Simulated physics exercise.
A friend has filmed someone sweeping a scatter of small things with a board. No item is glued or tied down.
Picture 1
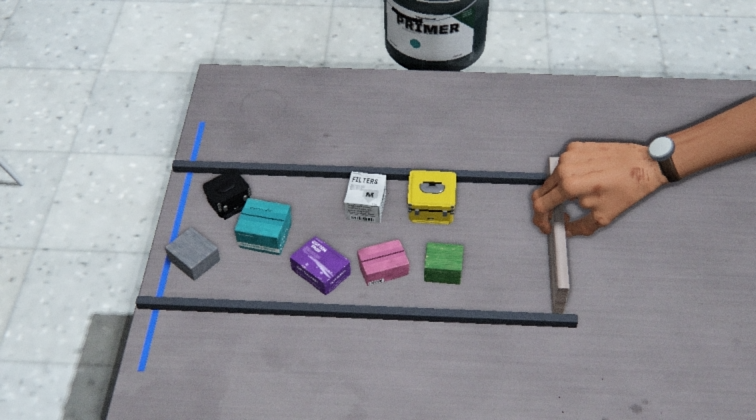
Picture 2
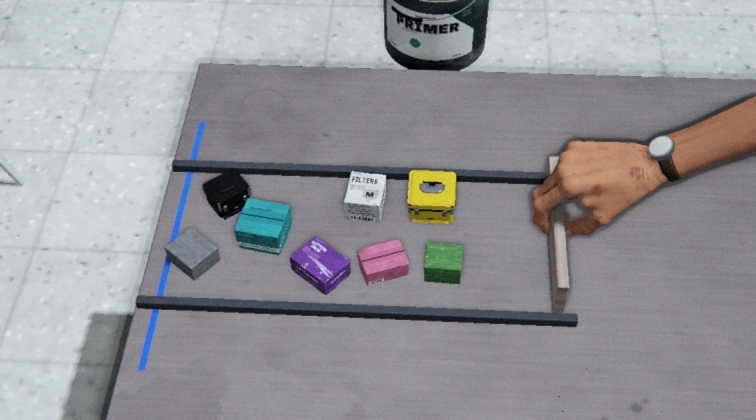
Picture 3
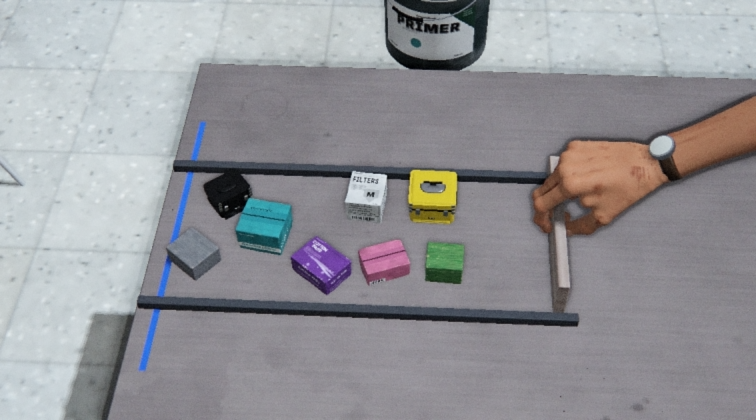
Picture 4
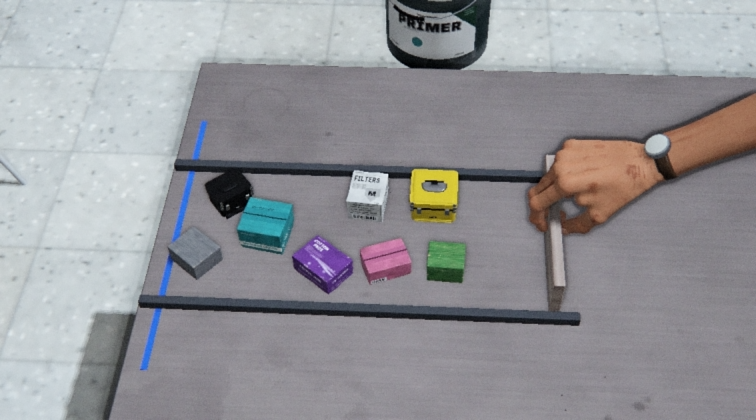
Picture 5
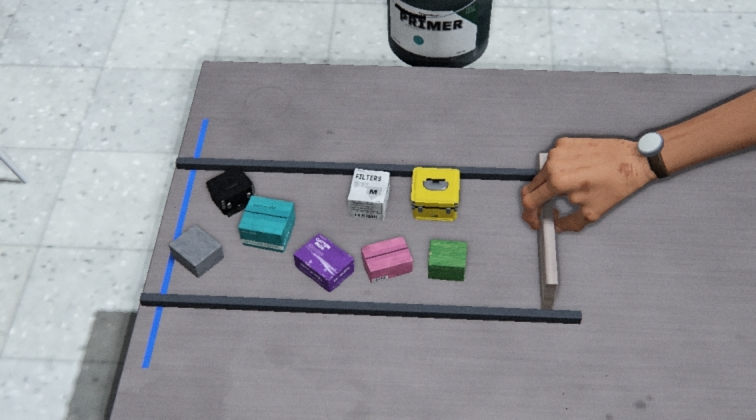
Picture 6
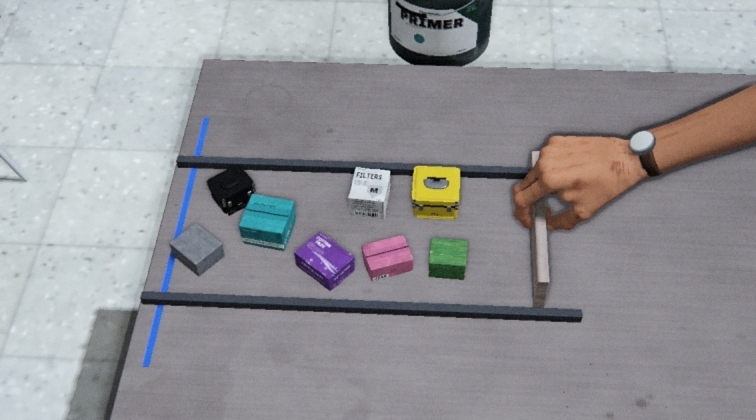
The footage shows a hand with a wristwatch holding a pale board upright between two dark rails on a grey table, then sliding it slightly left toward a scatter of small coloured boxes, which stay in place near blue tape.
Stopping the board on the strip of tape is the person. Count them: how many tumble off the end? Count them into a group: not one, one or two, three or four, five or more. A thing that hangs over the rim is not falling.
Group: Five or more.
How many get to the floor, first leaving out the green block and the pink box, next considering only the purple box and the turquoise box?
6 and 5.
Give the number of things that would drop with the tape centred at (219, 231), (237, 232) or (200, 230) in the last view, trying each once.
Taken one after another, the numbers are 4, 3 and 6.
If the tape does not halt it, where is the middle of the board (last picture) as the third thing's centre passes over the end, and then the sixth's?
About (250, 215) and about (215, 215).
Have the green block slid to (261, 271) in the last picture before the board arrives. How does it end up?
This time it winds up down.
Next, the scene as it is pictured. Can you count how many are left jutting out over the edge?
I'd put it at 1.
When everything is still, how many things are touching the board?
In total, 1.
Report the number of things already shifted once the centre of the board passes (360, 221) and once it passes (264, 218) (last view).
6 and 8.
Soon after, none off yet; grey block at rest near (197, 249); black case at rest near (232, 190); turquoise box at rest near (268, 222).
Then, none off yet; grey block moved a little near (180, 249); black case moved about its own width near (192, 183); turquoise box moved about its own width near (201, 215).
At rest, the number that fall off is five or more; fallen, yellow case, pink box, white box, purple box, turquoise box, black case and grey block.
